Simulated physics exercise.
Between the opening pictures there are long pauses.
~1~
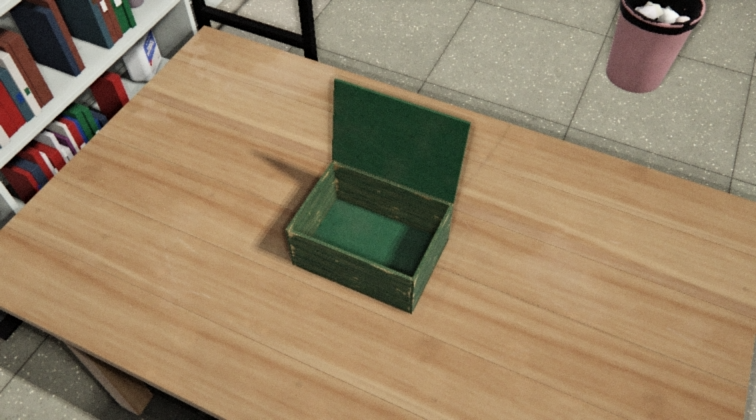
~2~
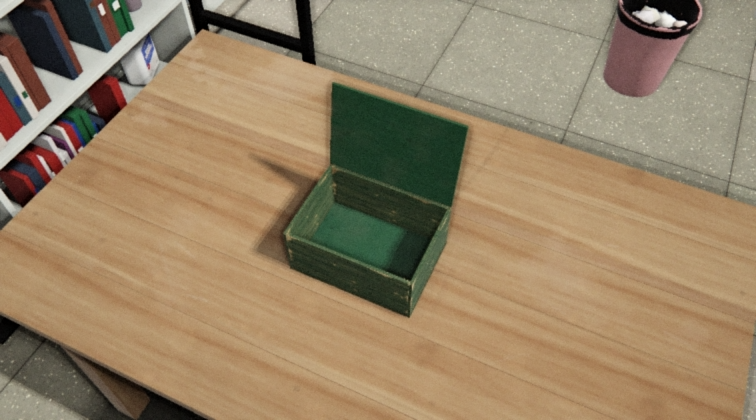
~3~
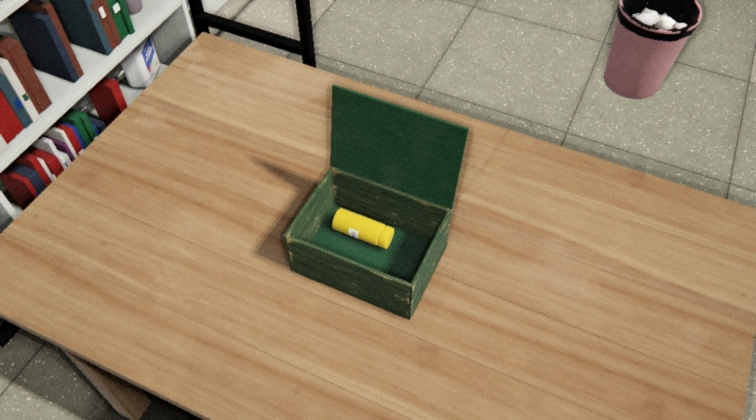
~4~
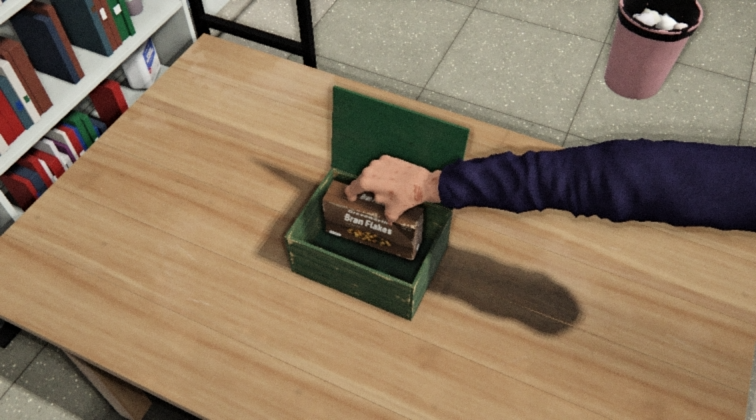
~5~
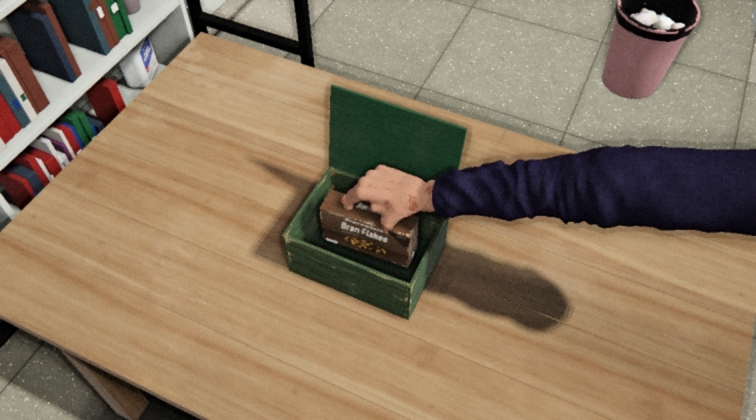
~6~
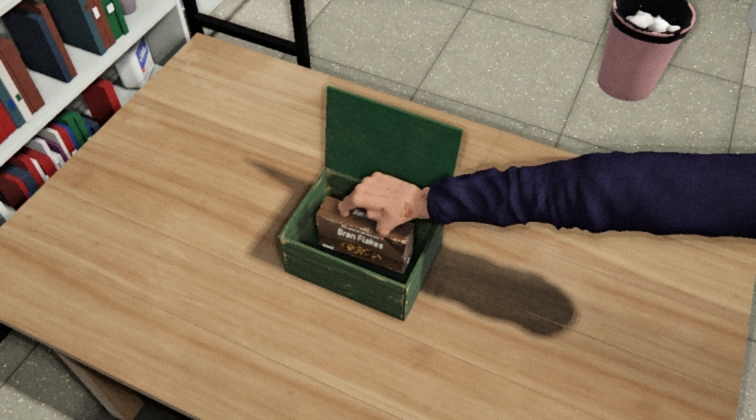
A hand lowers a brown packet into an open green box after a yellow shaker appears inside.
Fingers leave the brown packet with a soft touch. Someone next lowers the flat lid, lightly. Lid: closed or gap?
Closed.
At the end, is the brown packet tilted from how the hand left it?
In the end, the brown packet keeps its orientation.
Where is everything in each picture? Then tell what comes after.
In the first picture, the last thing is not in view yet.
In the second picture, the last thing is not in view yet.
In the third picture, the last thing is not in view yet; yellow shaker (363, 229).
The fourth picture shows on its way; brown packet (373, 221).
The fifth picture shows on its way; brown packet (369, 229).
The sixth picture shows put in, still held; brown packet (365, 235).
Then, 1.10 s past the last view, lid starting down; brown packet displaced a little near (365, 249).
Then, 1.70 s past the last view, lid 53° above the rim; brown packet displaced a little near (365, 249).
Then, 2.20 s past the last view, lid 15° above the rim; brown packet displaced a little near (365, 249).
Finally, lid shut; moved from the start, brown packet; yellow shaker still in place. Final places as the last picture's camera would see them, brown packet near (365, 249).
